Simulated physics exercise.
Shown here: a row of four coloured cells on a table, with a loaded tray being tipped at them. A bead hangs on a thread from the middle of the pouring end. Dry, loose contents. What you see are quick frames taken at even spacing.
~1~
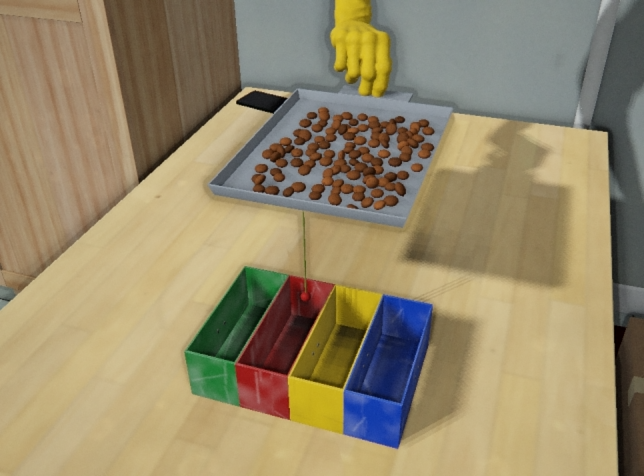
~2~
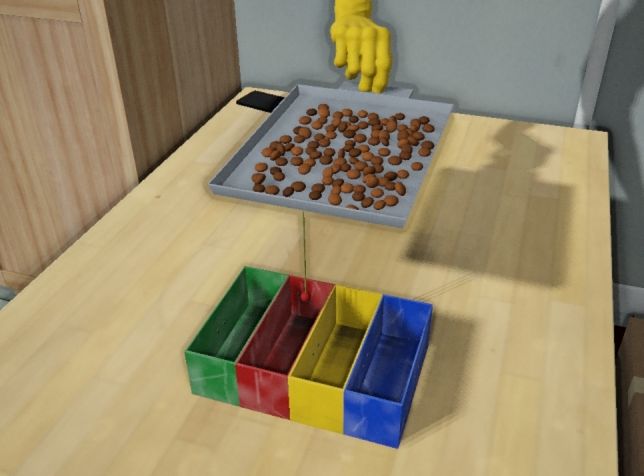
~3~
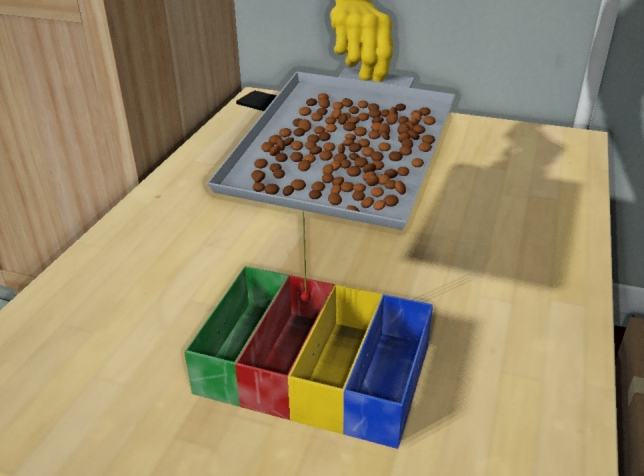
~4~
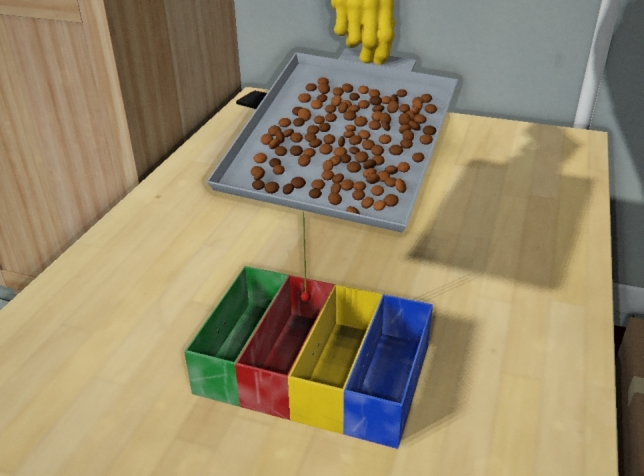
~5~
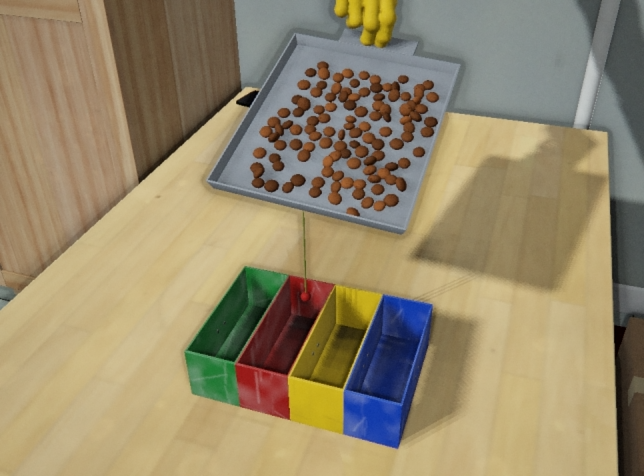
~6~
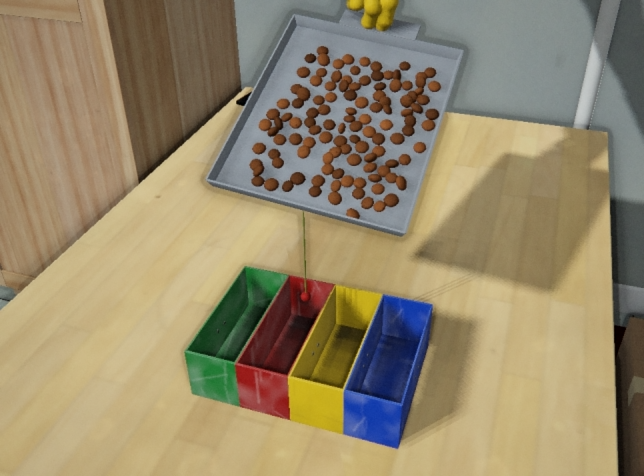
A gray tray of brown kibble, held at its far edge by a yellow hand, started out level, then tilted steadily toward the green, red, yellow and blue bins, its right corner dipping lowest.
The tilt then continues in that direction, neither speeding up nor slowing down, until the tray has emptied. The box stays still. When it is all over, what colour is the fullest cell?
It is the blue one.
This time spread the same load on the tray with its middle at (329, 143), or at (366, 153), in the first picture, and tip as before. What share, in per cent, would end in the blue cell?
About 50 % and 50 %.
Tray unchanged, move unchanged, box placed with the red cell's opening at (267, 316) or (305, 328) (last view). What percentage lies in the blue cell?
Roughly 50% first, roughly 20% second.
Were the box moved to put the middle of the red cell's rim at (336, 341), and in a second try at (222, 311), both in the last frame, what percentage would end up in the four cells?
The first yields 90 per cent and the second 30 per cent.
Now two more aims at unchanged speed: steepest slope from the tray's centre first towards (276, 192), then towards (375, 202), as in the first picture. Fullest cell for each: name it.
Try 1 - green; try 2 - the cell in blue.
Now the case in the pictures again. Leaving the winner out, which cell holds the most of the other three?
Second is the yellow cell.
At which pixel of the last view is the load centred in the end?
Around (353, 386).
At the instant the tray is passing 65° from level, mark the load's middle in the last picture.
In the last view, the load is centred near (352, 188).
Just after the last frame, tray tipped steeply; almost all on the tray; about a tenth falling or outside the box.
A moment on, tray tipped past a quarter turn; about a tenth on the tray; roughly a third in the blue cell; roughly a quarter in the yellow cell; about a tenth in the red cell; just a few in the green cell; roughly a quarter falling or outside the box.
Further on, tray tipped past a quarter turn; roughly half in the blue cell; roughly a third in the yellow cell; about a tenth in the red cell; just a few in the green cell; about a tenth falling or outside the box.
When it is over, tray tipped past a quarter turn; roughly half in the blue cell; roughly a third in the yellow cell; about a tenth in the red cell; just a few in the green cell; about a tenth outside the box.
